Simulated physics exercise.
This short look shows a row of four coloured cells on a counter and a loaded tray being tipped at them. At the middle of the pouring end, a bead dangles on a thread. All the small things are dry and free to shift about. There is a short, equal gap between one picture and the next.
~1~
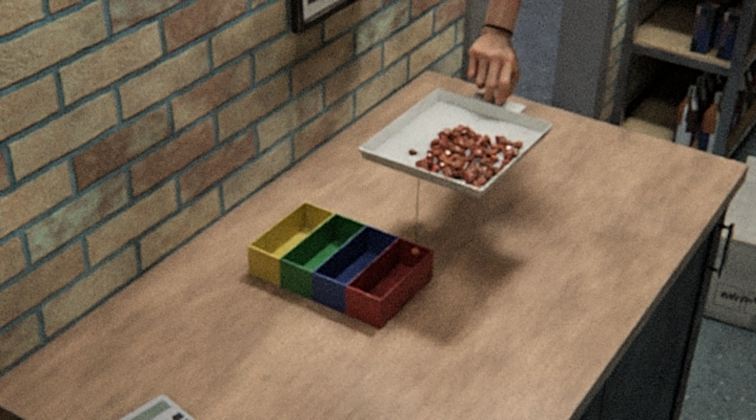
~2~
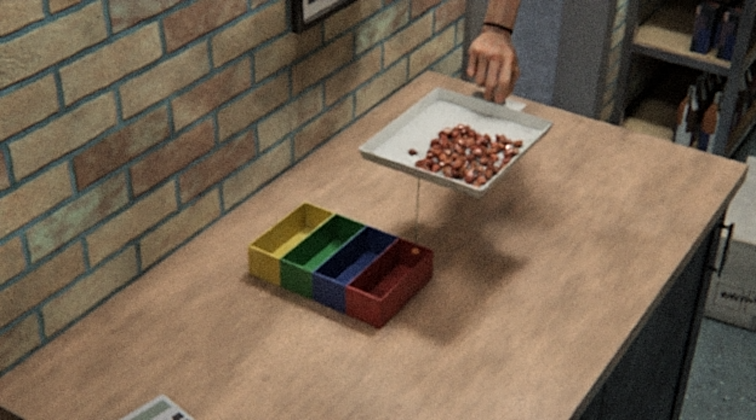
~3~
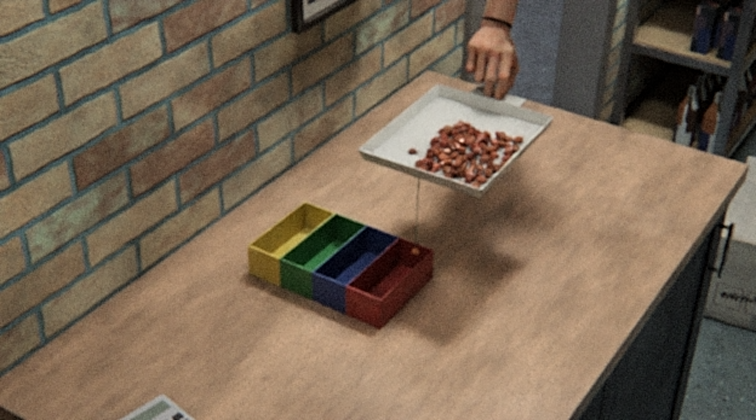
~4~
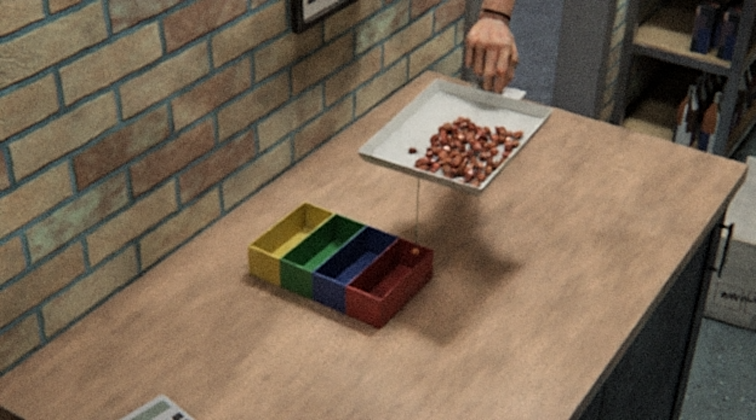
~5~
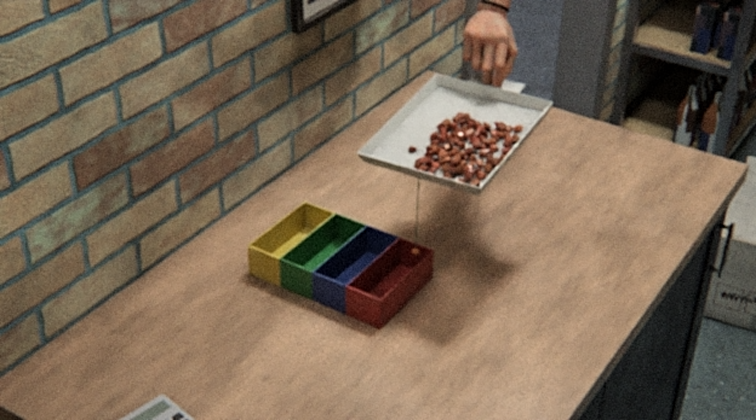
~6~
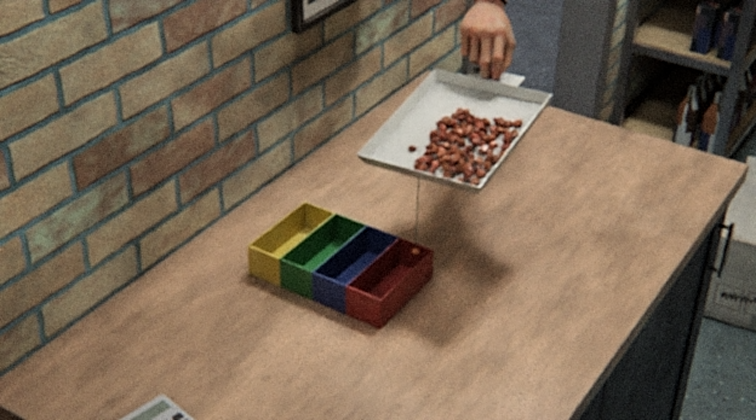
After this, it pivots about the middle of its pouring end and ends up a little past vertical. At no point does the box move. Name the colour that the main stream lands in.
Blue.
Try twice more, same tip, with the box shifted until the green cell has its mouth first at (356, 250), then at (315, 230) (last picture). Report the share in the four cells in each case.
First 100 %, then 70 %.
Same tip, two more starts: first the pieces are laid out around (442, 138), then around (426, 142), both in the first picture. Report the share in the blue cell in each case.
Close to 70 %, followed by close to 70 %.
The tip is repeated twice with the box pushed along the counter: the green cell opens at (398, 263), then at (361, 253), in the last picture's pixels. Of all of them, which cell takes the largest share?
First: Yellow. Second: That green cell.
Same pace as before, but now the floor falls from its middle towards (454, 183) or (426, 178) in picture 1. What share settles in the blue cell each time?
I'd say roughly 0 percent with the first slope, 0 percent with the other.
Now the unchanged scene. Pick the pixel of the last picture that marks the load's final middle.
Around (362, 279).
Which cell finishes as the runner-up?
That would be red.
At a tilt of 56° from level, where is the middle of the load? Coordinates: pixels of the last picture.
In the last view, the load is centred close to (417, 157).
Shortly afterwards, tray tipped steeply; all but a few on the tray; only a few falling or outside the box.
Next, tray tipped right over; near a third on the tray; near a quarter in the blue cell; a little in the red cell; only a few in the green cell; near a quarter falling or outside the box.
Some moments later, tray tipped past a quarter turn; near two thirds in the blue cell; near a quarter in the red cell; a little in the green cell; a little falling or outside the box.
In the end, tray tipped past a quarter turn; near two thirds in the blue cell; near a quarter in the red cell; a little in the green cell; none at all in the yellow cell; a little outside the box.
